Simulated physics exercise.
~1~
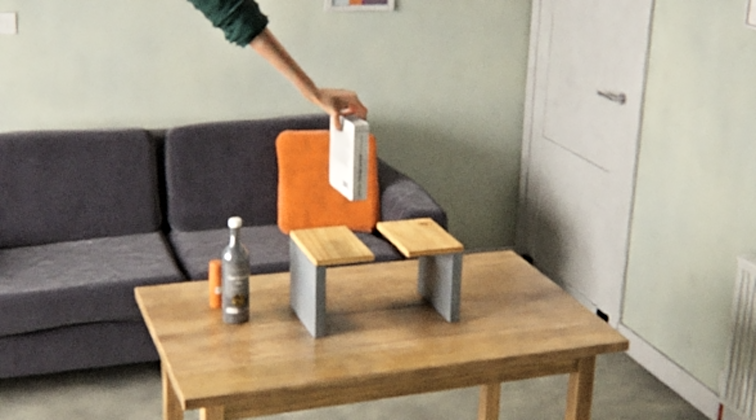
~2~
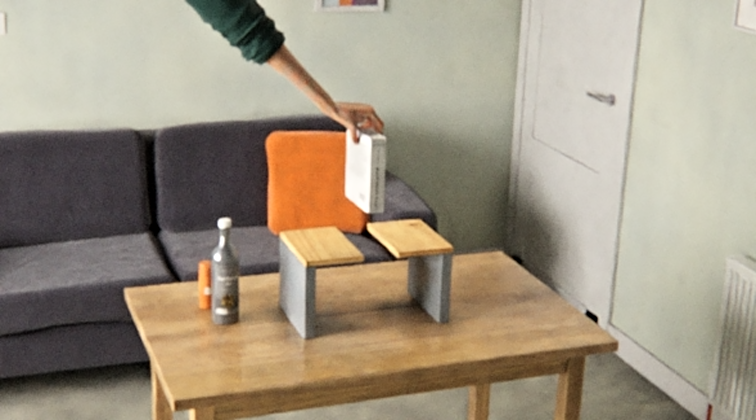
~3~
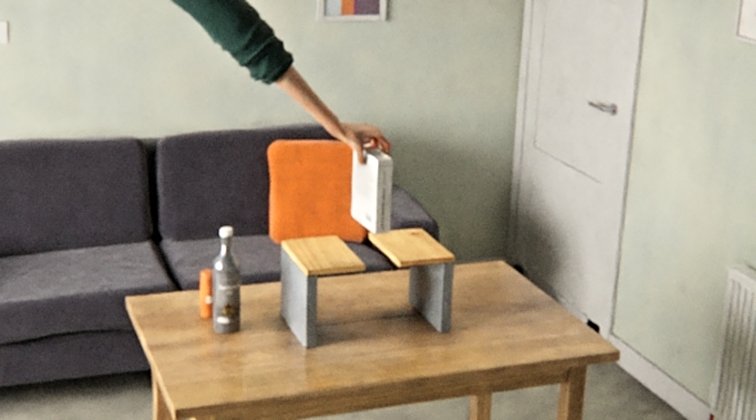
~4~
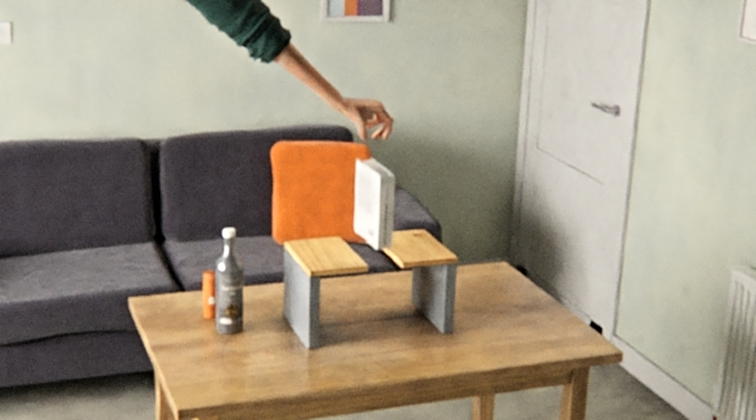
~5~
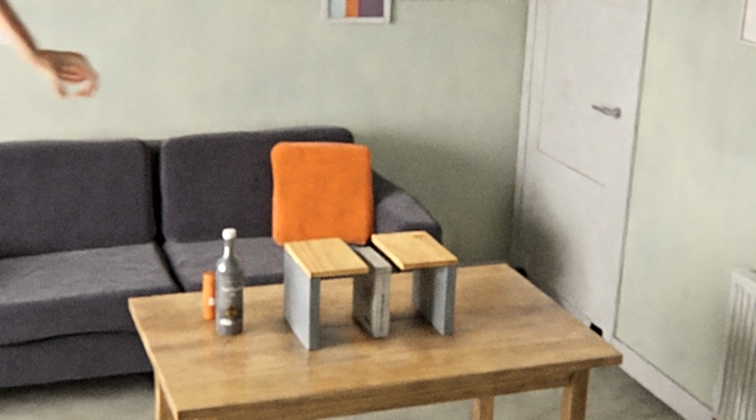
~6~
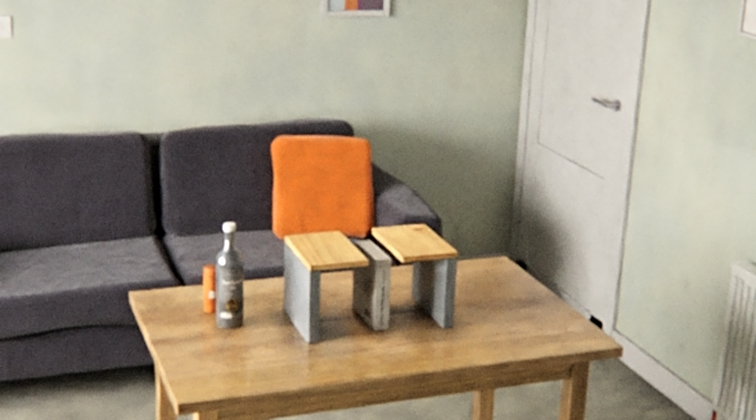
A hand held a white book upright above the gap between two wooden-topped ledges on a table, shifted it slightly right, lowered it and let go. The book dropped through the gap and ended up standing on the table between the ledges.
